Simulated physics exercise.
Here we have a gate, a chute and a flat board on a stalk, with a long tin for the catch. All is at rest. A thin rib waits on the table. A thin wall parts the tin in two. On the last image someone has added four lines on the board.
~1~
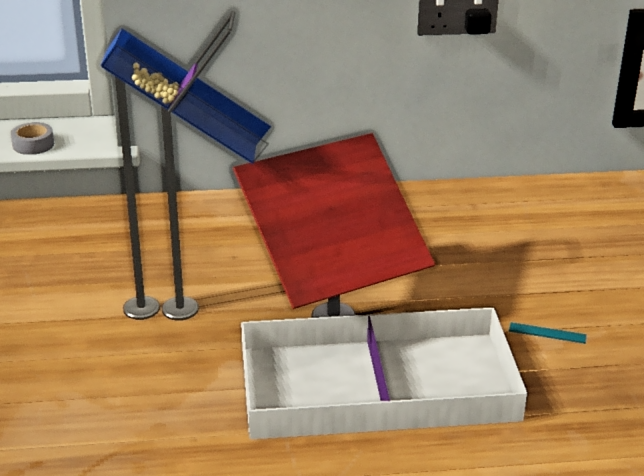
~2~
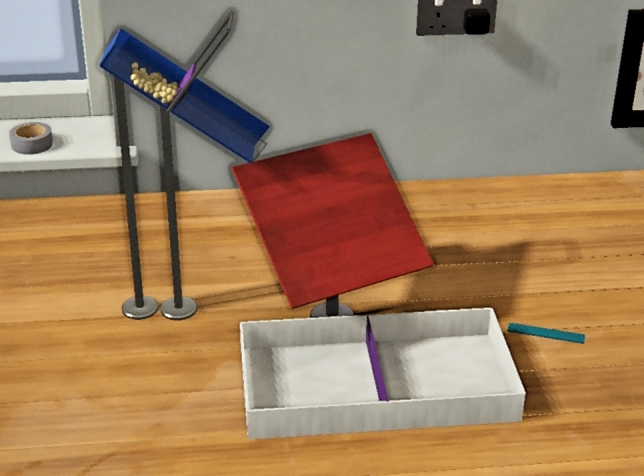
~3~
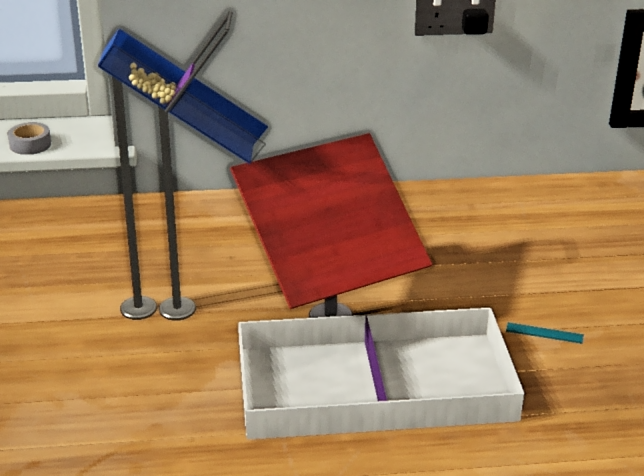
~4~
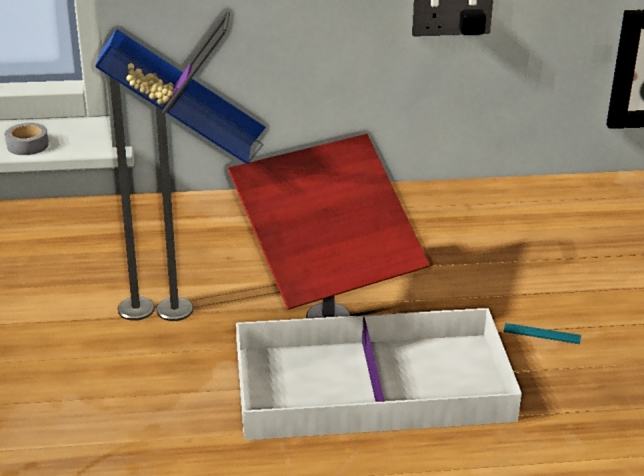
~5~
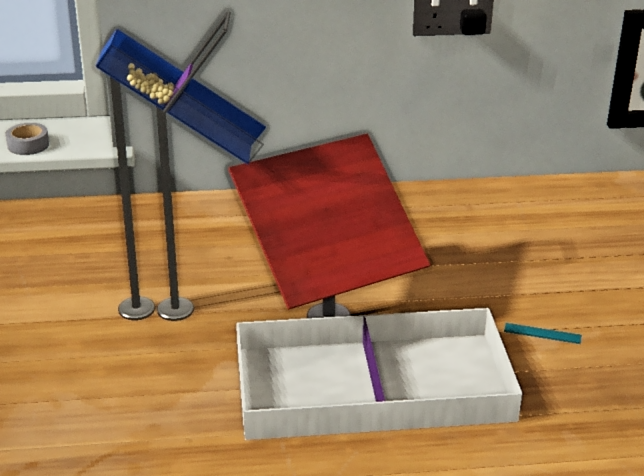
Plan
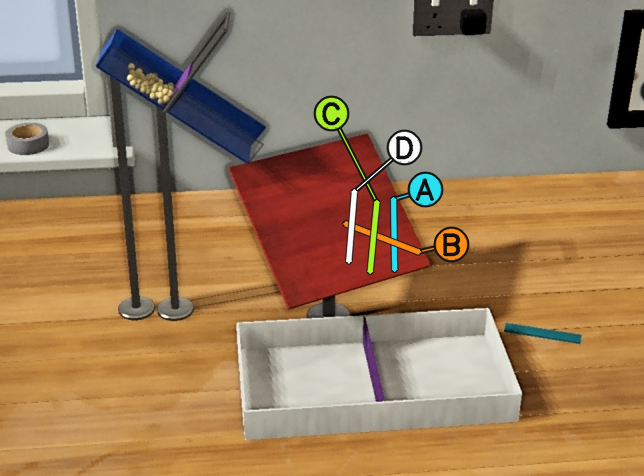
The pale beans stayed bunched behind the closed gate in the sloping blue chute, above a tilted red board and an empty white divided tray, and nothing moved apart from a slight drift of the whole view.
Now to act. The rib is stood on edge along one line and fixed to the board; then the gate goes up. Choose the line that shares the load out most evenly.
I would pick line C.
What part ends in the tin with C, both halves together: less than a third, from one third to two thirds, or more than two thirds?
Line C gives more than two thirds.
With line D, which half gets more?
Left.
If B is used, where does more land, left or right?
Right.
On the marked copy, line A from (393, 199) to (394, 269); line B from (345, 223) to (418, 251); line C from (376, 202) to (370, 271); line D from (354, 191) to (348, 260).
Choosing A, of what is caught, a small share in the left half, all but a few in the right.
Choosing B, of what is caught, a small share in the left half, all but a few in the right.
Choosing C, of what is caught, close to half in the left half, close to half in the right.
Choosing D, of what is caught, all but a few in the left half, a small share in the right.
